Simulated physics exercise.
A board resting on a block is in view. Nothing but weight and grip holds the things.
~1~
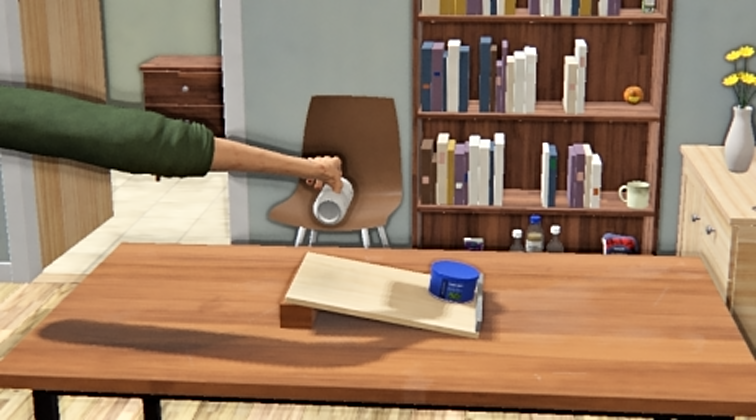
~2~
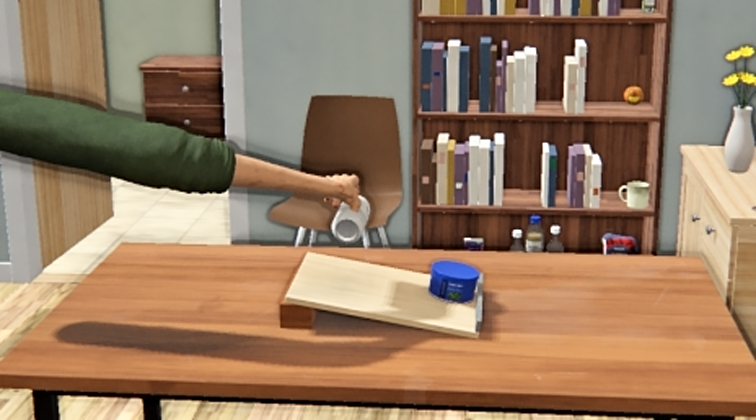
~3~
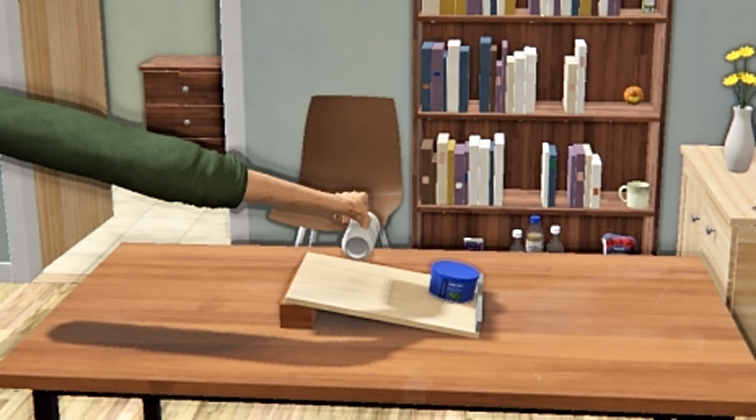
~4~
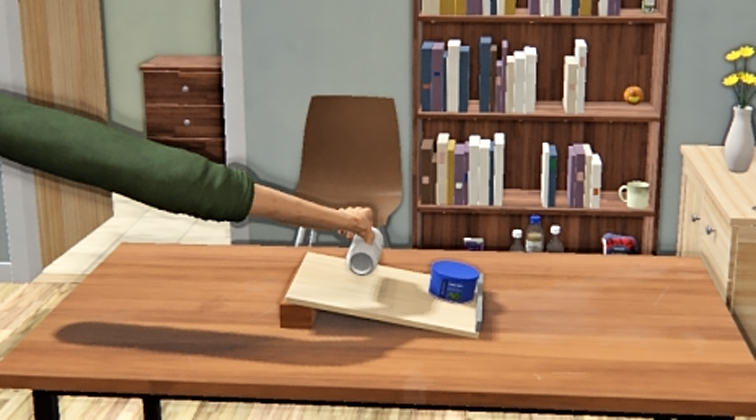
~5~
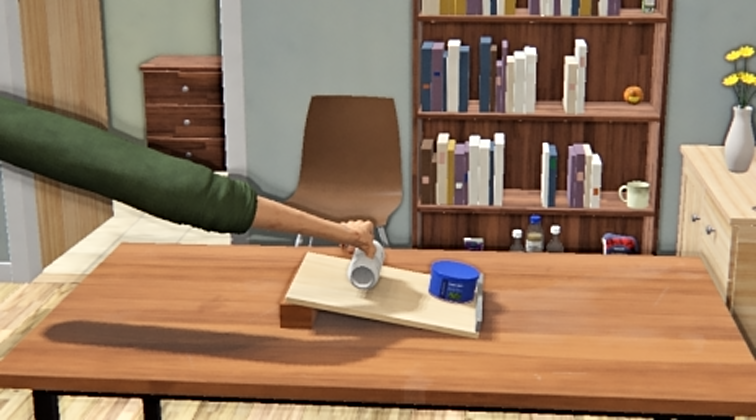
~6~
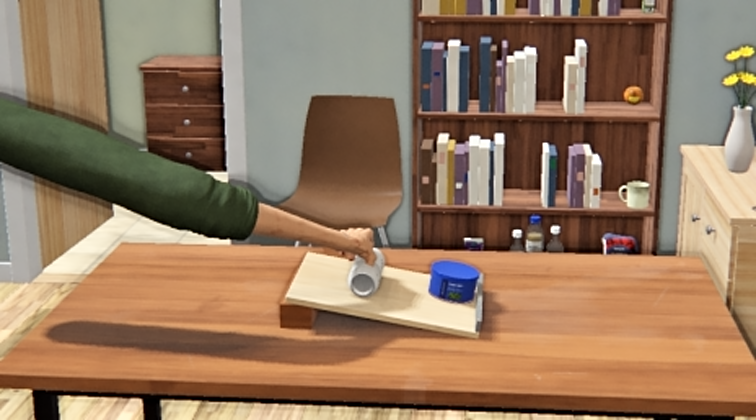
To begin with, a green-sleeved arm holds a white can in the air above a tilted board, which rests on a block on a wooden table with a blue tub near its right end. The hand lowers the can, moving slightly right, and sets it on the board, still gripping it.
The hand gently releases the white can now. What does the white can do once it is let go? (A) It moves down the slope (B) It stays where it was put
A, it moves down the slope.
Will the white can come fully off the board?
Watch the white can: It stays aboard.
Then, 0.40 s on from there, white can shifted about its own width near (386, 275).
Then, 0.60 s on from there, white can shifted well along near (416, 281).
Then, 2.00 s on from there, white can shifted well along near (419, 282).
In the end, moved from the start, white can; blue tub unmoved. At the end, from the last picture's camera, white can near (419, 282). The white can goes downhill.
